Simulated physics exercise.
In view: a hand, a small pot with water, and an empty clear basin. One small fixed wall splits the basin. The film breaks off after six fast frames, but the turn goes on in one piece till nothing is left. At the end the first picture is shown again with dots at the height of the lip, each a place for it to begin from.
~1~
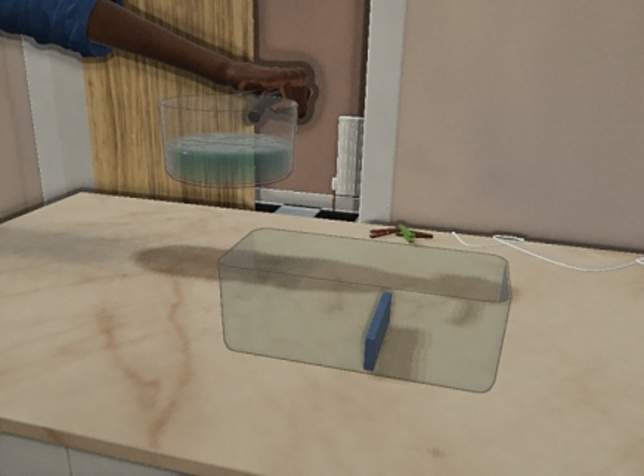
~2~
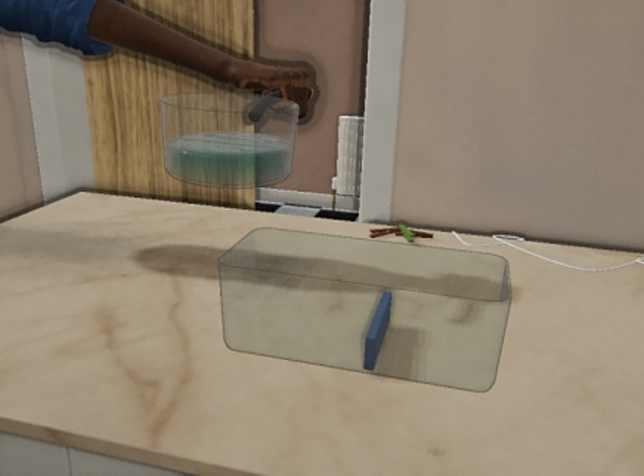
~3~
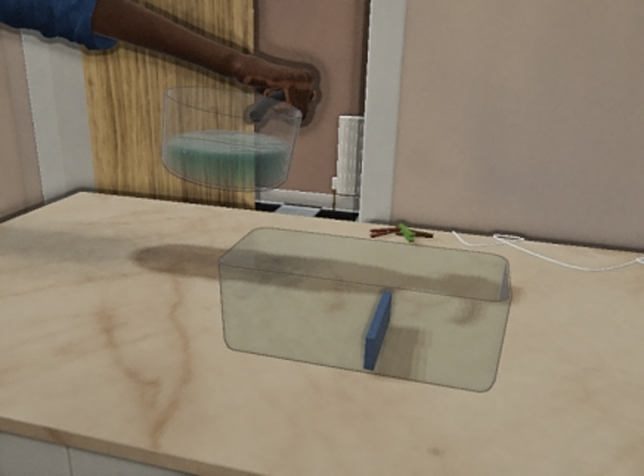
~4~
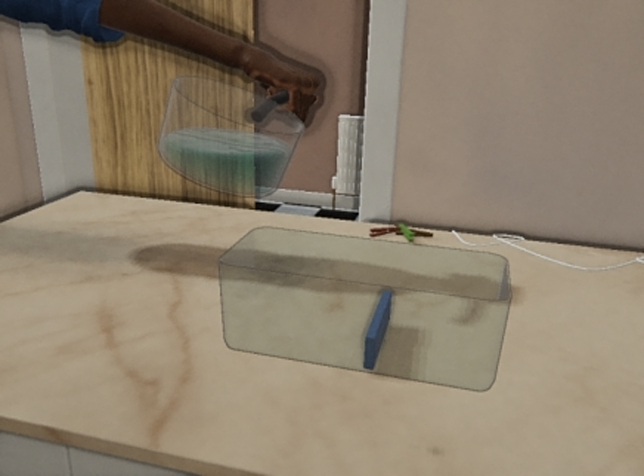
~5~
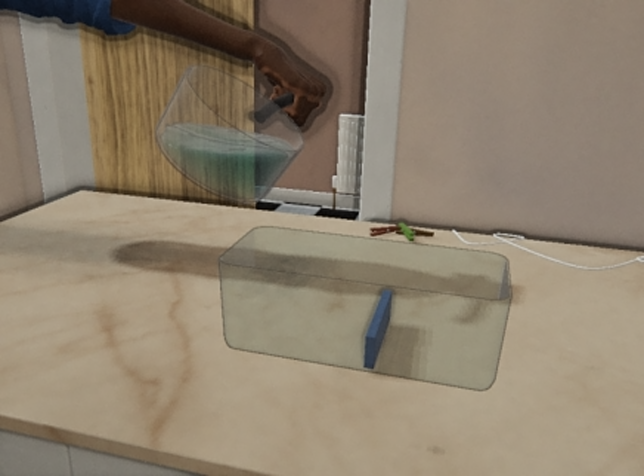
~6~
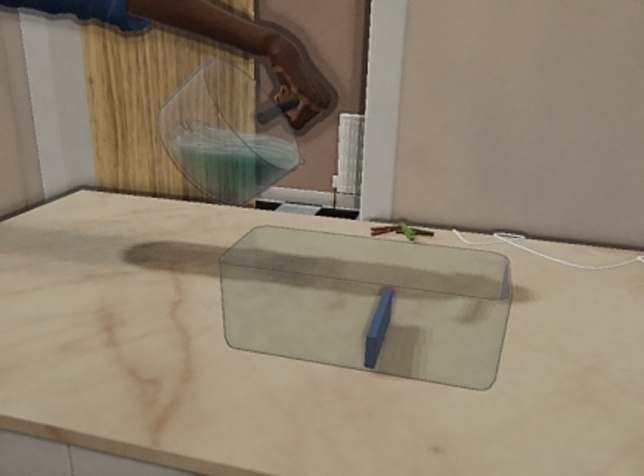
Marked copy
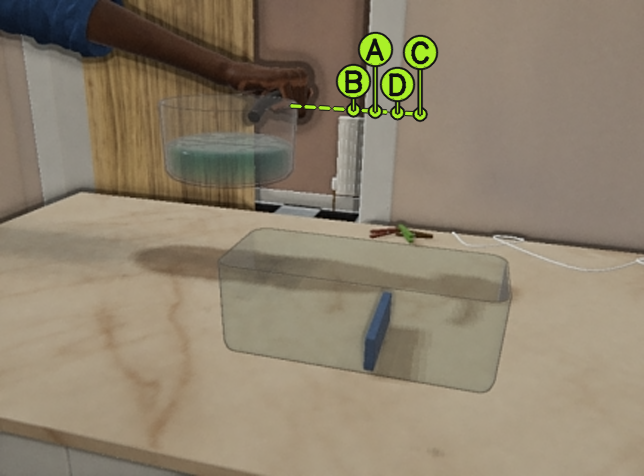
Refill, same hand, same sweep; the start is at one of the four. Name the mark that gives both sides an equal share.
The best place is A.
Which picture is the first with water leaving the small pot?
Picture 6.
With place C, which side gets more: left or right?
More ends on the right.
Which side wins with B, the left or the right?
The left one.
On the marked copy, A at (375, 111); B at (353, 109); C at (420, 114); D at (397, 112).
With A, about 48 % ends left of the wall and 50 % right of it.
With B, about 69 % ends left of the wall and 30 % right of it.
With C, about 8 % ends left of the wall and 89 % right of it; 3 % is lost outside.
With D, about 17 % ends left of the wall and 82 % right of it.
